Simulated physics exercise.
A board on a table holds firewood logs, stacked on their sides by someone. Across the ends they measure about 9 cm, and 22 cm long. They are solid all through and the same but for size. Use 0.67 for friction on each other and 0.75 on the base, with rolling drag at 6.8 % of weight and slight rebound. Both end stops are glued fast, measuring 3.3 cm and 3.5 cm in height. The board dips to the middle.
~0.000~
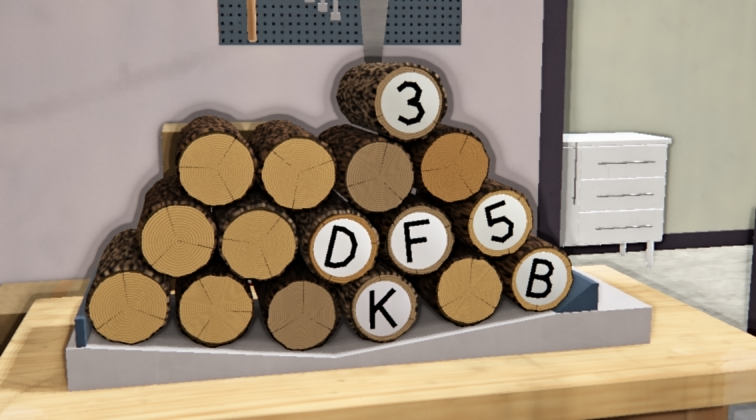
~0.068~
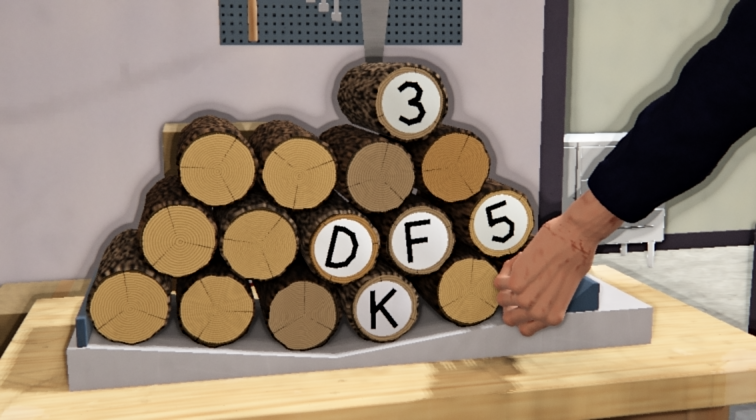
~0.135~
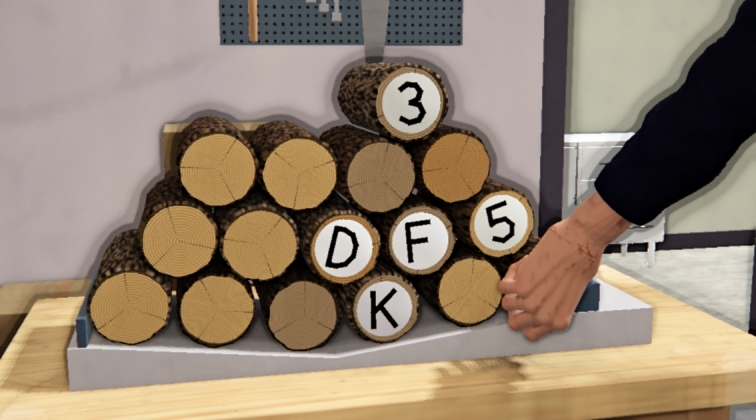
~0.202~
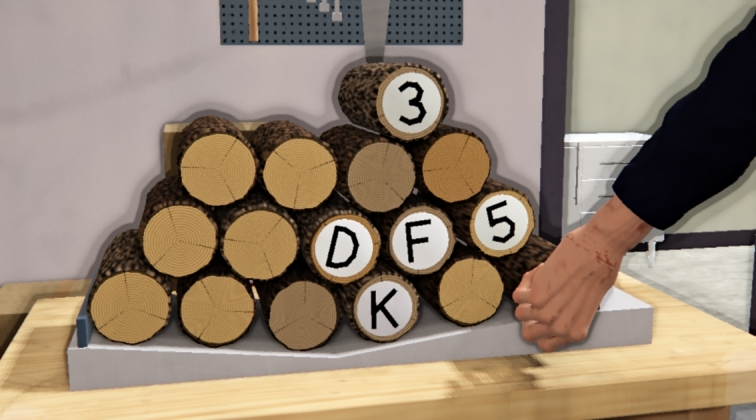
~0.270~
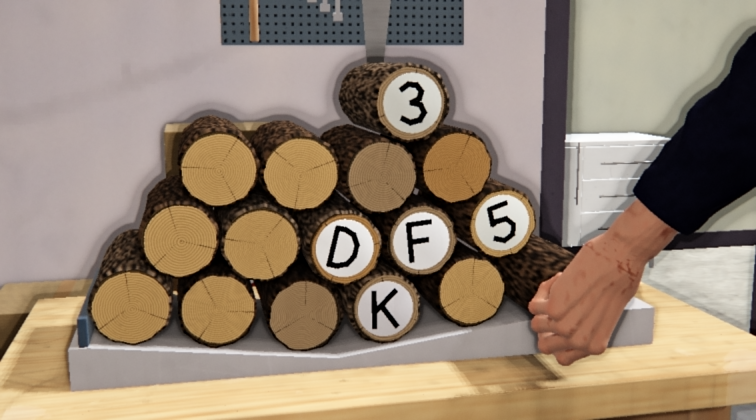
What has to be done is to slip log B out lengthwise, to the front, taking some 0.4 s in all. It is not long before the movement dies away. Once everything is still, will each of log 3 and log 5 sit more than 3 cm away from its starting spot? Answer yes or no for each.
No. 3: Yes, 5: Yes.
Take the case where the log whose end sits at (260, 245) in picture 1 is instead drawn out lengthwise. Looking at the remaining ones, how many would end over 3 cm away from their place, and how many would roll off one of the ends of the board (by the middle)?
First count 0, second count 0.
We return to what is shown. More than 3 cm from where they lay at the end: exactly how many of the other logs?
3.
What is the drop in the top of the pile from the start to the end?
Some 7 cm lower.
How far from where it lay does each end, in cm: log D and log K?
Log D: 0, log K: 0.
By 0.56 s, 0 now displaced over 3 cm; no. 3 0.8 cm right; no. 5 1 cm right and 0.5 cm down.
By 0.64 s, 1 now displaced over 3 cm; no. 3 1.7 cm right and 1.1 cm down; no. 5 3.5 cm right and 2.7 cm down.
By 0.73 s, 3 now displaced over 3 cm; no. 3 3.8 cm right and 3.3 cm down; no. 5 5 cm right and 7 cm down.
By 0.83 s, 3 now displaced over 3 cm; no. 3 5 cm right and 8 cm down; no. 5 6 cm right and 7 cm down.
All still by 1.1 s, 3 moved over 3 cm; not one off the ends of the board; no. 3 5 cm right and 8 cm down; no. 5 5 cm right and 7 cm down; top of the pile 28 cm high, from 35 cm.
